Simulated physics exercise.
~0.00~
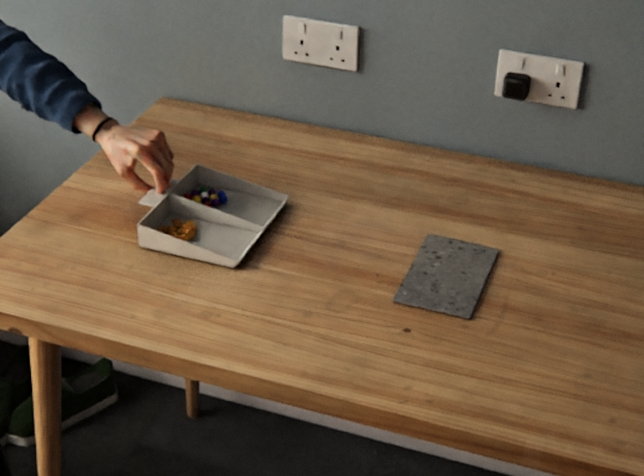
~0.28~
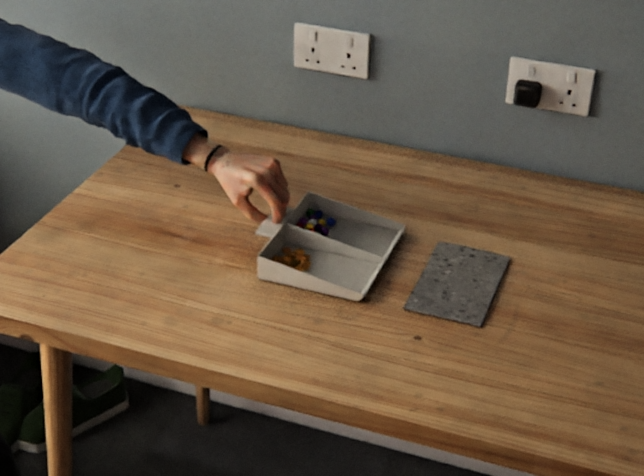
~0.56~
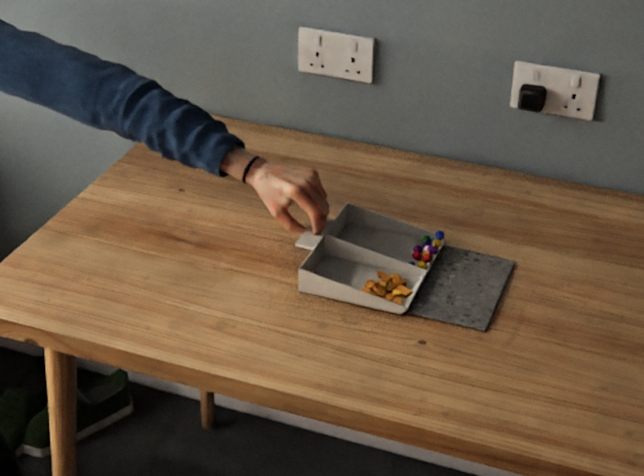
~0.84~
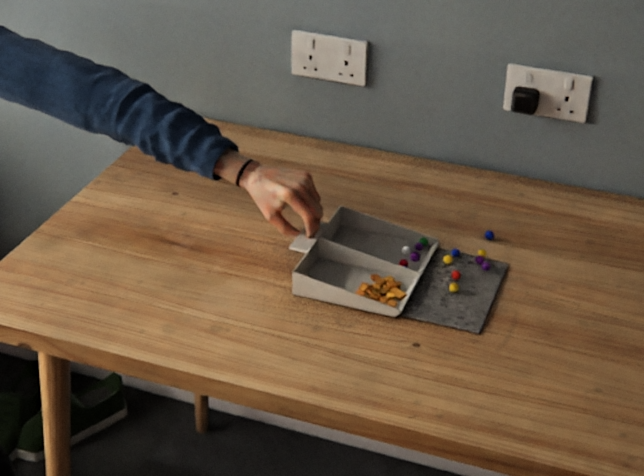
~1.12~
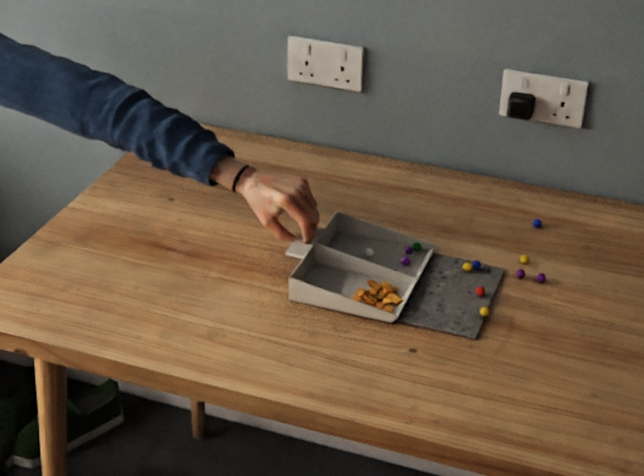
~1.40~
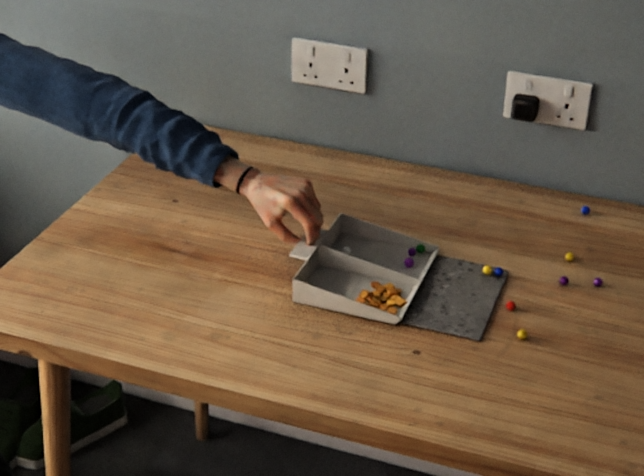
The footage shows a hand pushing a divided grey tray rightward across a wooden table until it stops at a dark slab; the orange pieces slide forward but stay inside, while several colourful beads spill over the slab and roll across the table, a few remaining in the tray.
